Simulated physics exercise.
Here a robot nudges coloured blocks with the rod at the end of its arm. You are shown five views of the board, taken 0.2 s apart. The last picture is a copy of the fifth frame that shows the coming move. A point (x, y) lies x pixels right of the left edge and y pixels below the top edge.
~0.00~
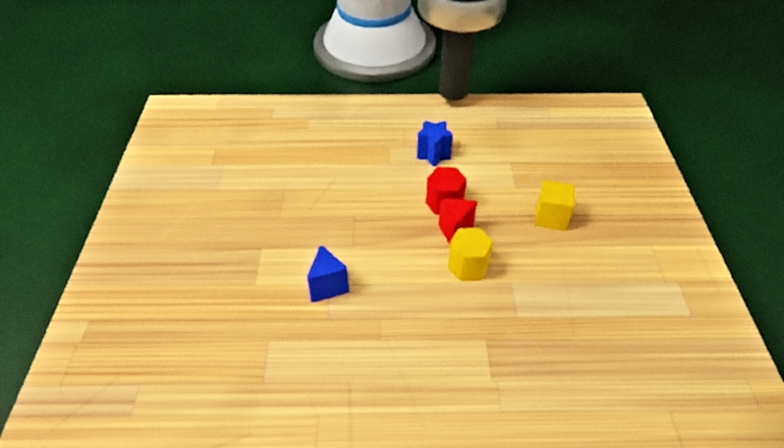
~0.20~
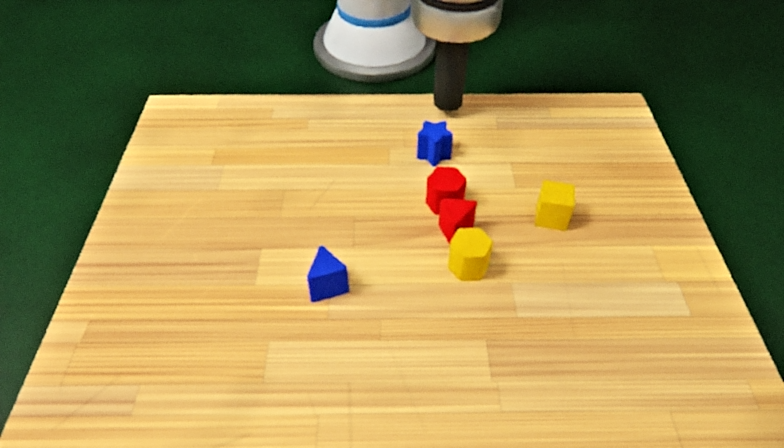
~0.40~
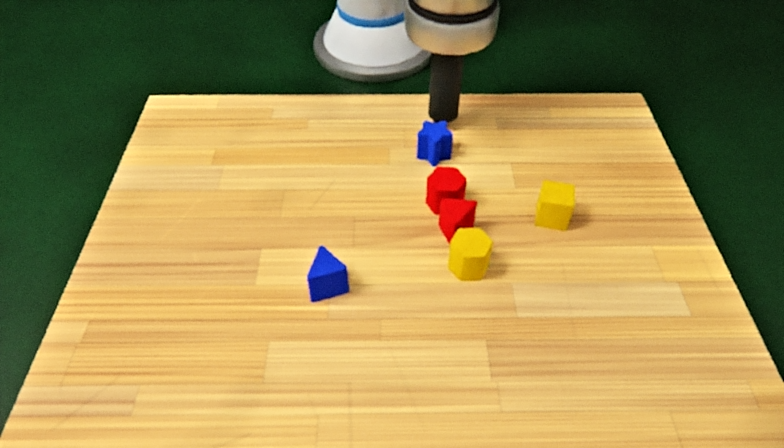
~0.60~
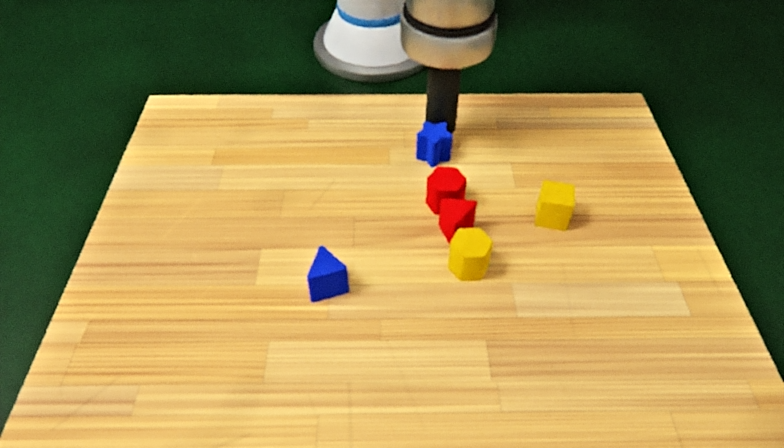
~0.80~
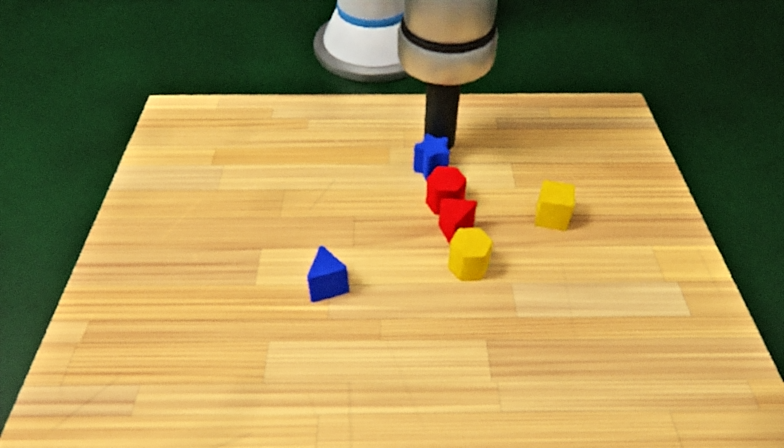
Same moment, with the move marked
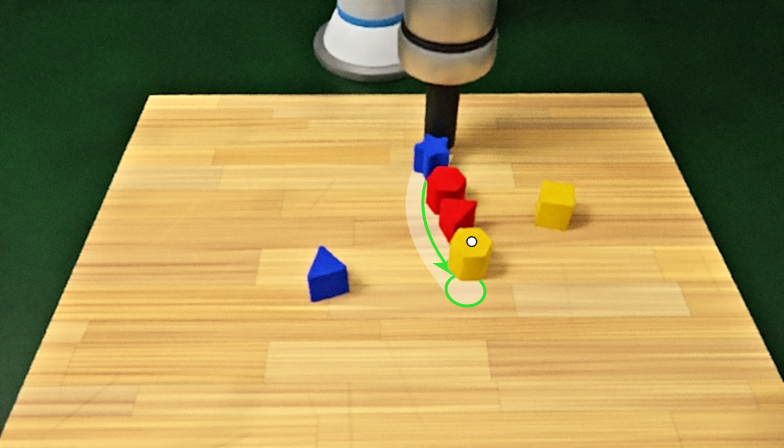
A robot arm with a dark rod stands at the far edge of a pale wooden table against a dark green background, seen from a fixed, raised view. A blue star, red hexagon, red triangular block and yellow hexagon line up below it, with a yellow cube to the right and a blue triangular block to the left. The rod moves nearer and slightly left, then nudges the star a short way toward the red hexagon.
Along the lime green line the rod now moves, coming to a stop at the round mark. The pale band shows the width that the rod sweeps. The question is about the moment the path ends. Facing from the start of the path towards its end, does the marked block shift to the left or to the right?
Over to the left.
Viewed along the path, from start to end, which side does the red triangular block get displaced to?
That block drifts left.
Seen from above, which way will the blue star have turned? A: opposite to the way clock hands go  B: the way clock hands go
B
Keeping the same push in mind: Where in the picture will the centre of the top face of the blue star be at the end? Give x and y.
Expect it around (400, 221).
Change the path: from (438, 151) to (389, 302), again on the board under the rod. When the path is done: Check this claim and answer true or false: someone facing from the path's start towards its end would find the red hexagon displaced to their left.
That claim is true.
Drawn move, from (438, 151) by way of (424, 192) and (431, 239) to (465, 290); the dot is on the yellow hexagon.
What follows on the original path. One third of the way, rod at (424, 183); blue star at (413, 187); red hexagon at (447, 202), turned 50° anticlockwise; red triangular block at (469, 218), turned 50° anticlockwise; yellow hexagon at (474, 245).
Two thirds of the way, rod at (432, 231); blue star at (400, 220), turned 60° clockwise; red hexagon at (469, 232), turned 95° anticlockwise; red triangular block at (499, 226), turned 95° anticlockwise; yellow hexagon at (487, 260), turned 35° clockwise.
At the end, rod at (467, 281); blue star at (400, 221), turned 65° clockwise; red hexagon at (506, 255), turned 170° anticlockwise; red triangular block at (509, 226), turned 140° anticlockwise; yellow hexagon at (527, 288), turned 85° clockwise.
